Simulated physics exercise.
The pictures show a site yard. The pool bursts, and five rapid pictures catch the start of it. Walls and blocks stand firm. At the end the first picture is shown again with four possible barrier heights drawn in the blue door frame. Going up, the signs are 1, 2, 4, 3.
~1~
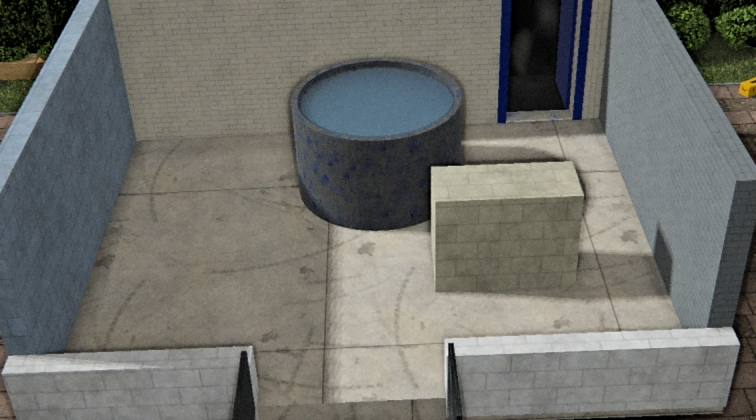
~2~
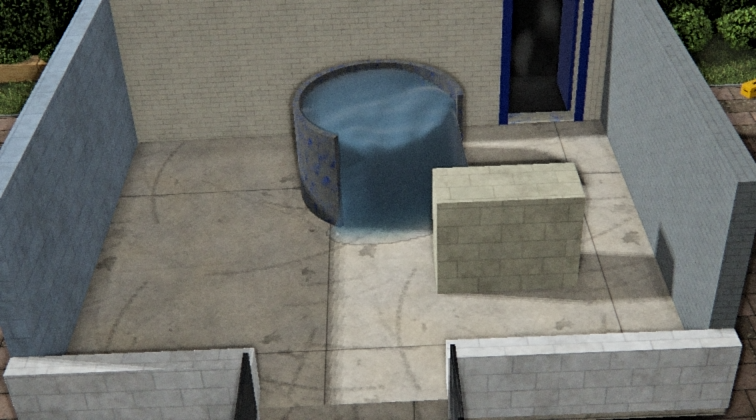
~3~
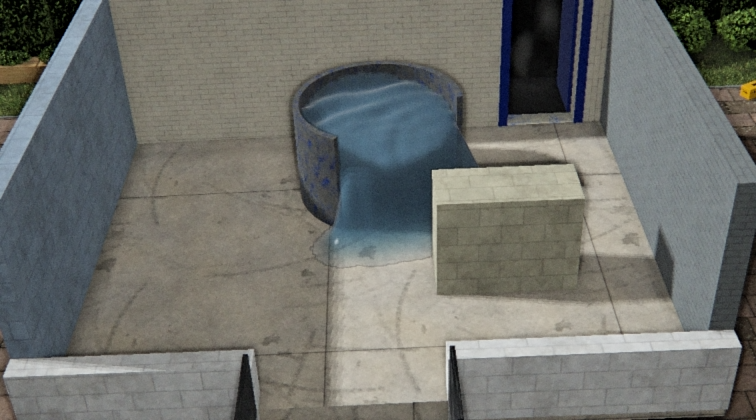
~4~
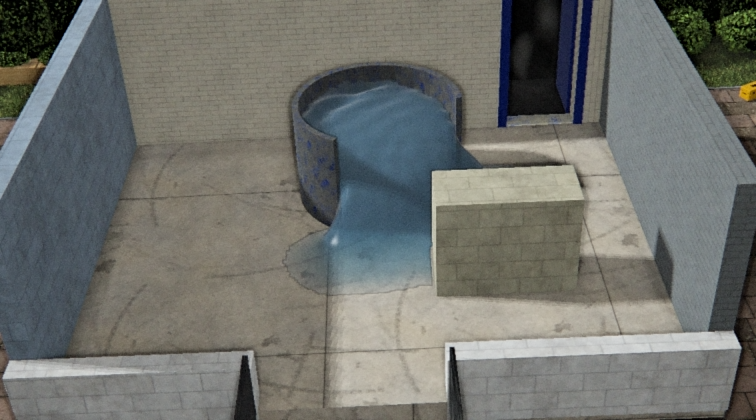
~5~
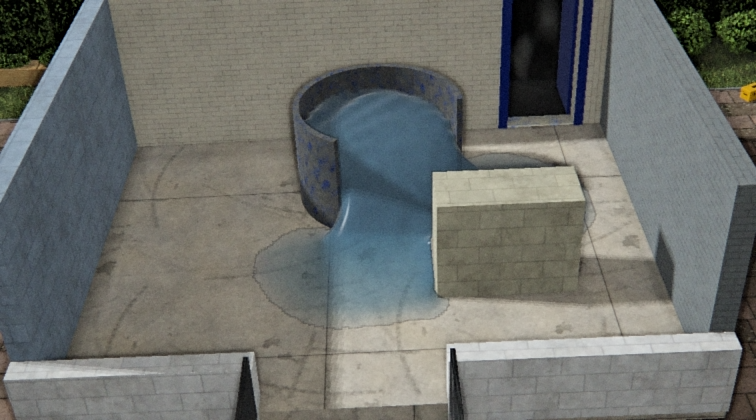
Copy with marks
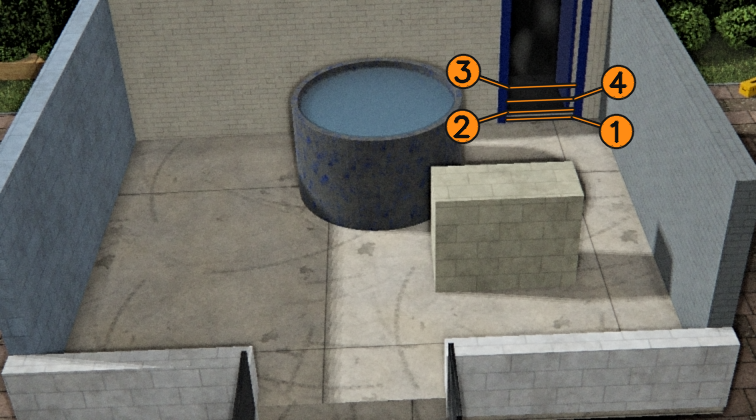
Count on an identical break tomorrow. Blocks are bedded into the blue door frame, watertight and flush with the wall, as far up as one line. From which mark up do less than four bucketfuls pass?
Choose 4.
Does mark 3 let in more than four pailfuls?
No, that is safe.
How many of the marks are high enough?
Two.
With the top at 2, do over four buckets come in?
Yes.
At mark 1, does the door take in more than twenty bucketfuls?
Yes.
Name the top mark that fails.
Mark 2.
In orange, 1 at (539, 118); 2 at (540, 111); 3 at (541, 86); 4 at (540, 100); from the bottom up 1, 2, 4, 3.
If 1 is chosen, dozens of bucketfuls pour in.
If 2 is chosen, about 11 bucketfuls get in.
If 3 is chosen, nothing gets over.
If 4 is chosen, a bucket or two gets in.
